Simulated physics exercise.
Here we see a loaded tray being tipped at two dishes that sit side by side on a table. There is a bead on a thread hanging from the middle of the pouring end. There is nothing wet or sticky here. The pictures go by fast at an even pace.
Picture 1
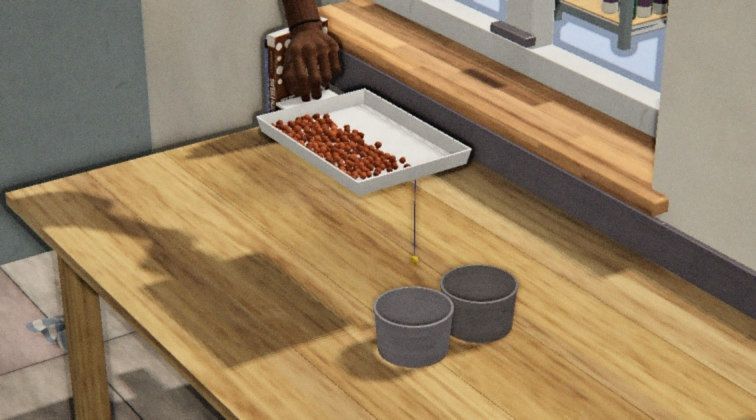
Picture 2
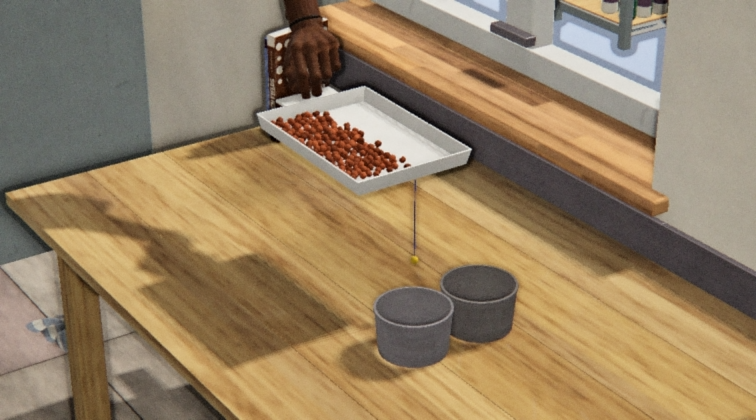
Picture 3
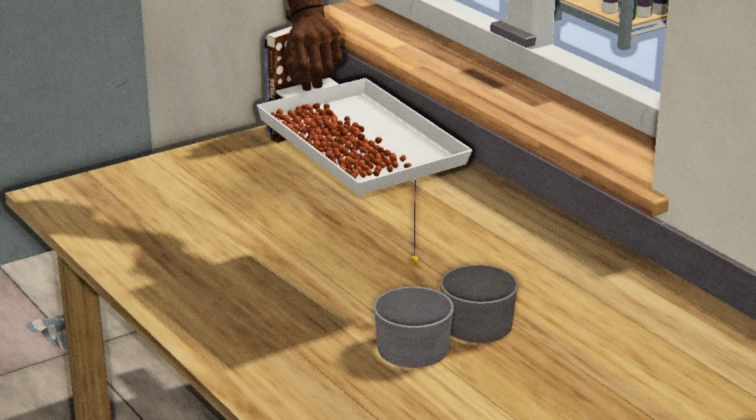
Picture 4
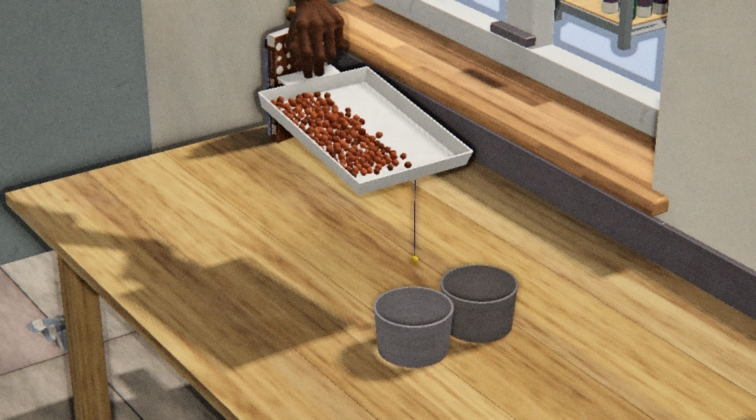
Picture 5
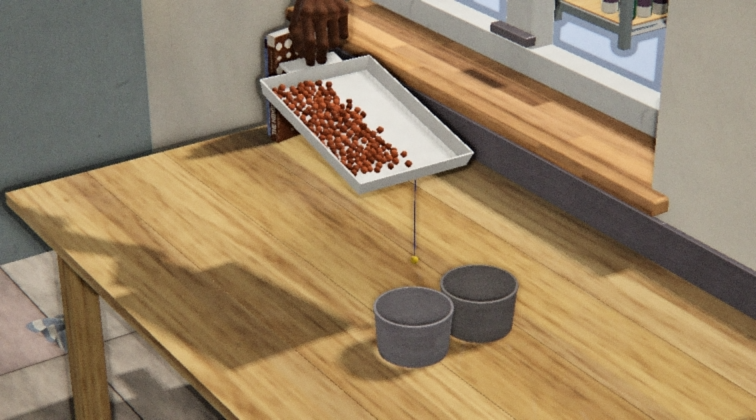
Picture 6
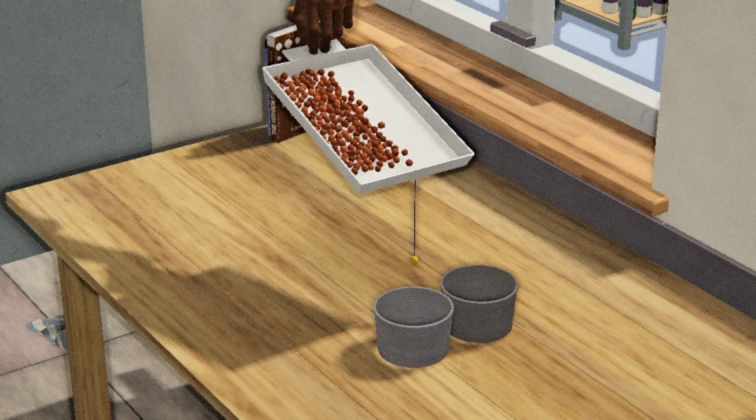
A hand raises the back of a white tray of reddish-brown pellets, tilting it steadily.
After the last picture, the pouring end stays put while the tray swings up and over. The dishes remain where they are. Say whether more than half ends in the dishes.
Most likely the spill will be the lesser part.
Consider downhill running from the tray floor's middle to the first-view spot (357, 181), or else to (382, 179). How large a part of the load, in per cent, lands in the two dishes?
First case about 10 percent; second case about 60 percent.
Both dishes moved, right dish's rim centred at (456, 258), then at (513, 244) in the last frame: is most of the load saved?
In the first position shy of half, in the second shy of half.
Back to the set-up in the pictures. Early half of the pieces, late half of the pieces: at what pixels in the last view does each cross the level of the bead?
First around (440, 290), afterwards around (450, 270).
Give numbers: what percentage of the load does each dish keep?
50 % left, 40 % right.
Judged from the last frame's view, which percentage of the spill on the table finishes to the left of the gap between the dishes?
Close to 30 per cent.
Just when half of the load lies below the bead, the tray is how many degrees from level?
The tilt then is about 120°.
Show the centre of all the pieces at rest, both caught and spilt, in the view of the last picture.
I'd mark it at roughly (441, 334).
Shortly afterwards, tray tipped steeply; all but a few on the tray; only a few in the air.
Next, tray tipped past a quarter turn; all but a few on the tray; only a few in the left dish; only a few in the right dish; only a few outside both; only a few in the air.
Some moments later, tray tipped past a quarter turn; near half in the left dish; near half in the right dish; a little outside both; only a few in the air.
In the end, tray tipped past a quarter turn; near half in the left dish; near half in the right dish; a little outside both.
